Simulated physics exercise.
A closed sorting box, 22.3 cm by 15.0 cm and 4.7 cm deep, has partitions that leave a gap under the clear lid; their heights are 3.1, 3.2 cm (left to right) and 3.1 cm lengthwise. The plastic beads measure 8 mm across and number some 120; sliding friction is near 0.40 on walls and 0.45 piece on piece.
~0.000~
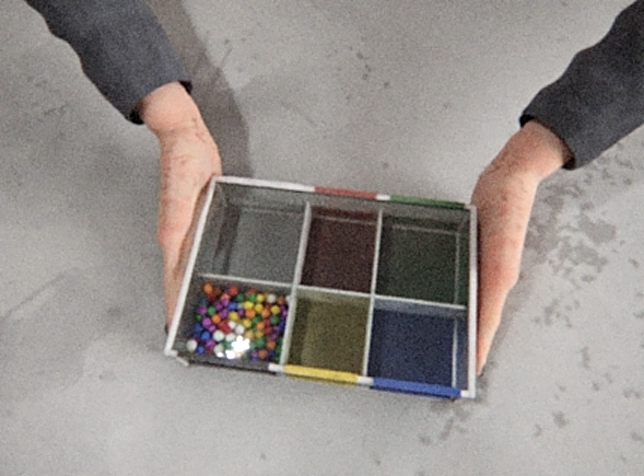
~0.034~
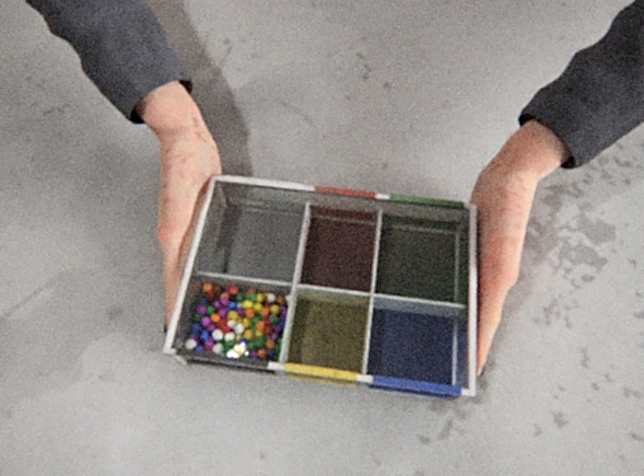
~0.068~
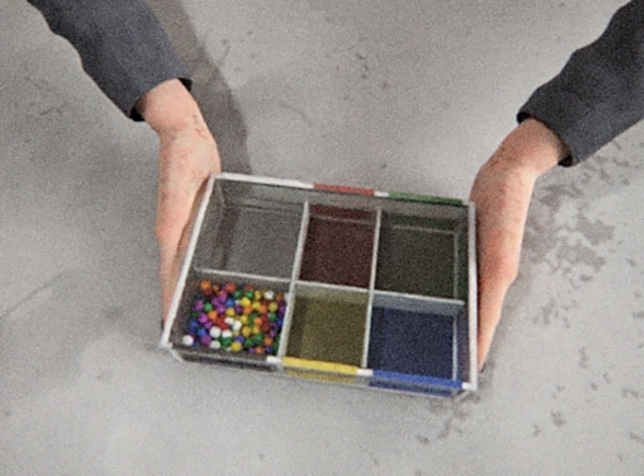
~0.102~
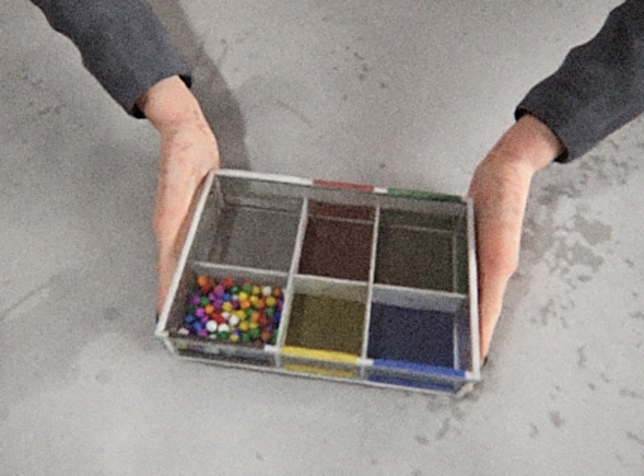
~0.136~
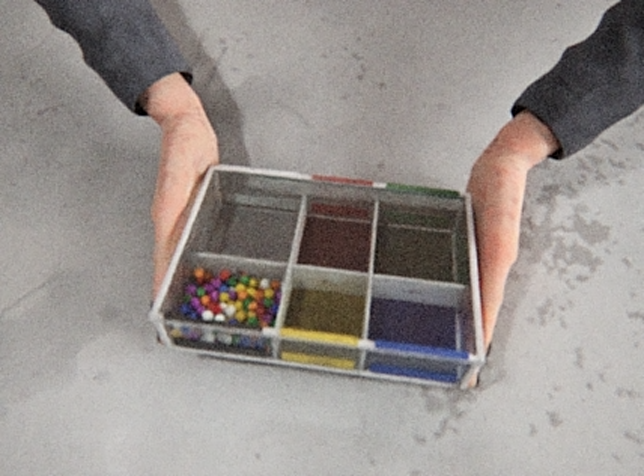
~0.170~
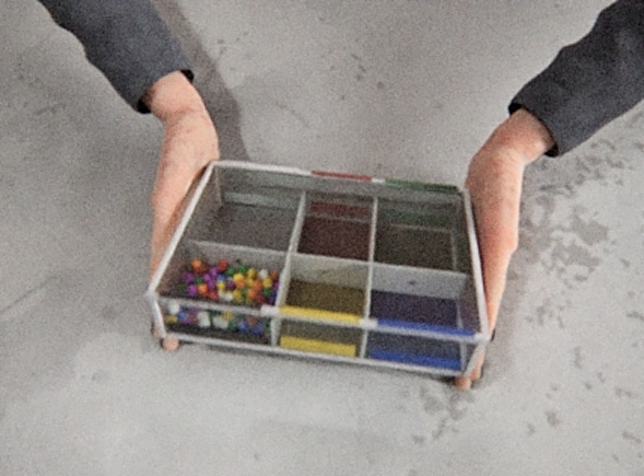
The footage shows two hands holding a clear, six-compartment box with multicoloured beads in the front left section, then tilting it increasingly so its front side comes into view while the beads stay clustered in that section.
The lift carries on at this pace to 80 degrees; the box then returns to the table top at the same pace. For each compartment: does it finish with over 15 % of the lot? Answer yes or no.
Red: No, blue: No, green: No, yellow: No, white: Yes, black: Yes.
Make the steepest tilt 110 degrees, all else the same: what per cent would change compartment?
Some 50 per cent.
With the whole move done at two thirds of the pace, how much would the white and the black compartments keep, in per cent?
Then: White 35, black 65.
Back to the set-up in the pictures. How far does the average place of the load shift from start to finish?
About 5.5 cm.
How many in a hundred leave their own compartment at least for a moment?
Some 45 per cent.
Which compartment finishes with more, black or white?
The black one has more.
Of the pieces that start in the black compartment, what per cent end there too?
Some 60 per cent.
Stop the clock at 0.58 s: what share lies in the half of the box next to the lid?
Roughly 50 per cent.
Then, at 0.58 s, tilt 79 degrees; white 20 %, black 80 %.
Then, at 0.85 s, tilt 32 degrees; white 40 %, black 55 %.
Then, at 1.22 s, tilt 0 degrees; white 40 %, black 55 %.
In the end, at 1.6 s, red 0 %, blue 0 %, green 0 %, yellow 0 %, white 40 %, black 55 %.
